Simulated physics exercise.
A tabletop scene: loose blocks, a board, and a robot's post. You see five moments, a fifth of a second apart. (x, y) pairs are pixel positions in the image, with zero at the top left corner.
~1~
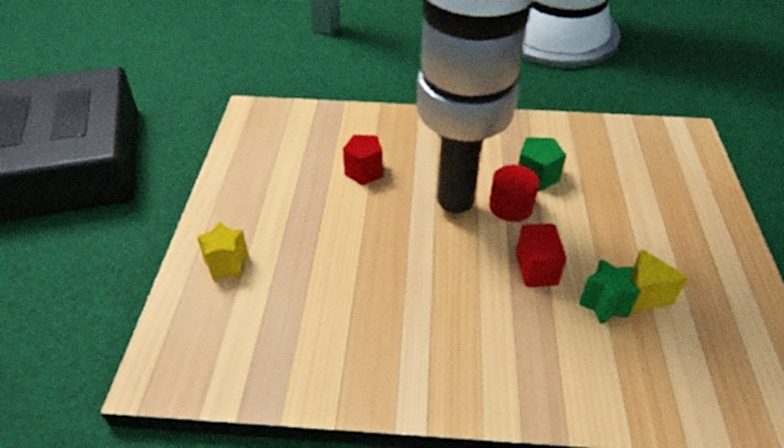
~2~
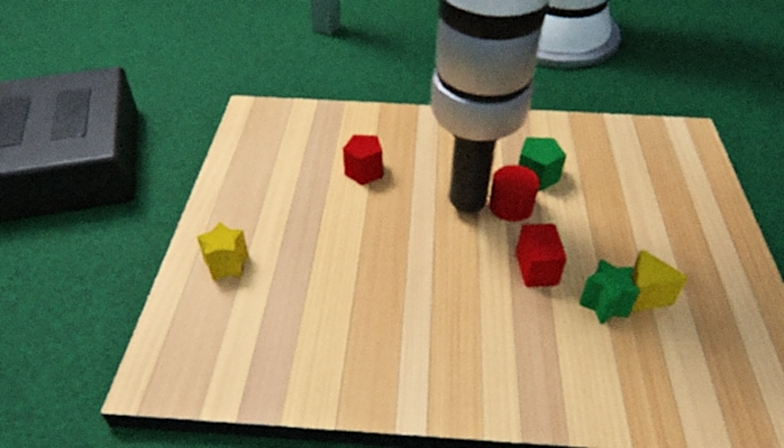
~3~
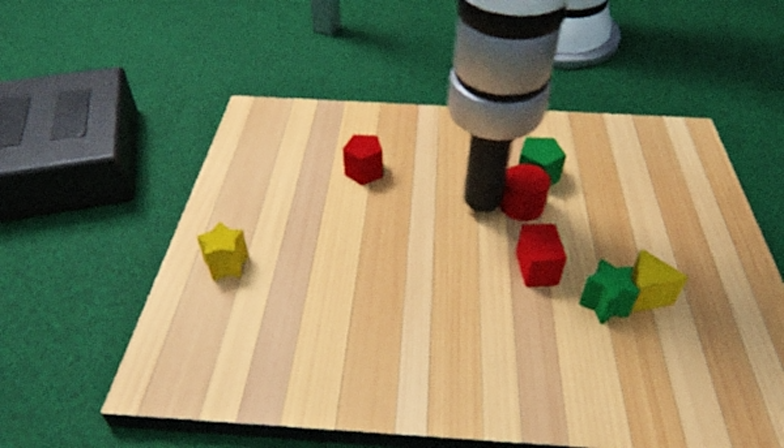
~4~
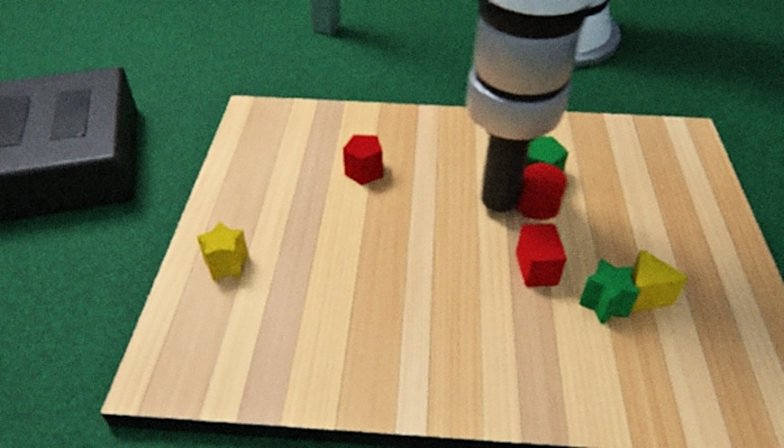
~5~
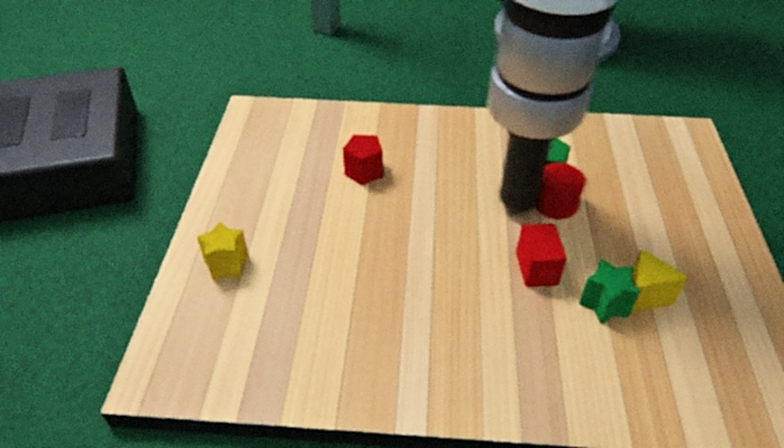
Robot arm's dark post moving right across a striped wooden board, meeting a red round block and pushing it a short way right.
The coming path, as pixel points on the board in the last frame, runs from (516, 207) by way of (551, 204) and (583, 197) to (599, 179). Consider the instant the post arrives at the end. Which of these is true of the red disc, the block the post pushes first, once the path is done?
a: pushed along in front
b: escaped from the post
b: Escaped from the post.
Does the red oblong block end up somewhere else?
I'd say no.
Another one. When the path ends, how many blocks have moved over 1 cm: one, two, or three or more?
My guess is one.
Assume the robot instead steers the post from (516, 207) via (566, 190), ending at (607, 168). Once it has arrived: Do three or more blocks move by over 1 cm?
No, I don't think so.
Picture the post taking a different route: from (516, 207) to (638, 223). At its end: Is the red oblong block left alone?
Final answer: Yes.
On the path given first. One third of the way, post at (553, 196); red disc at (599, 174).
Two thirds of the way, post at (586, 189); red disc at (634, 171).
At the end, post at (602, 171); red oblong block unmoved; green five-sided block unmoved; red disc at (648, 168).
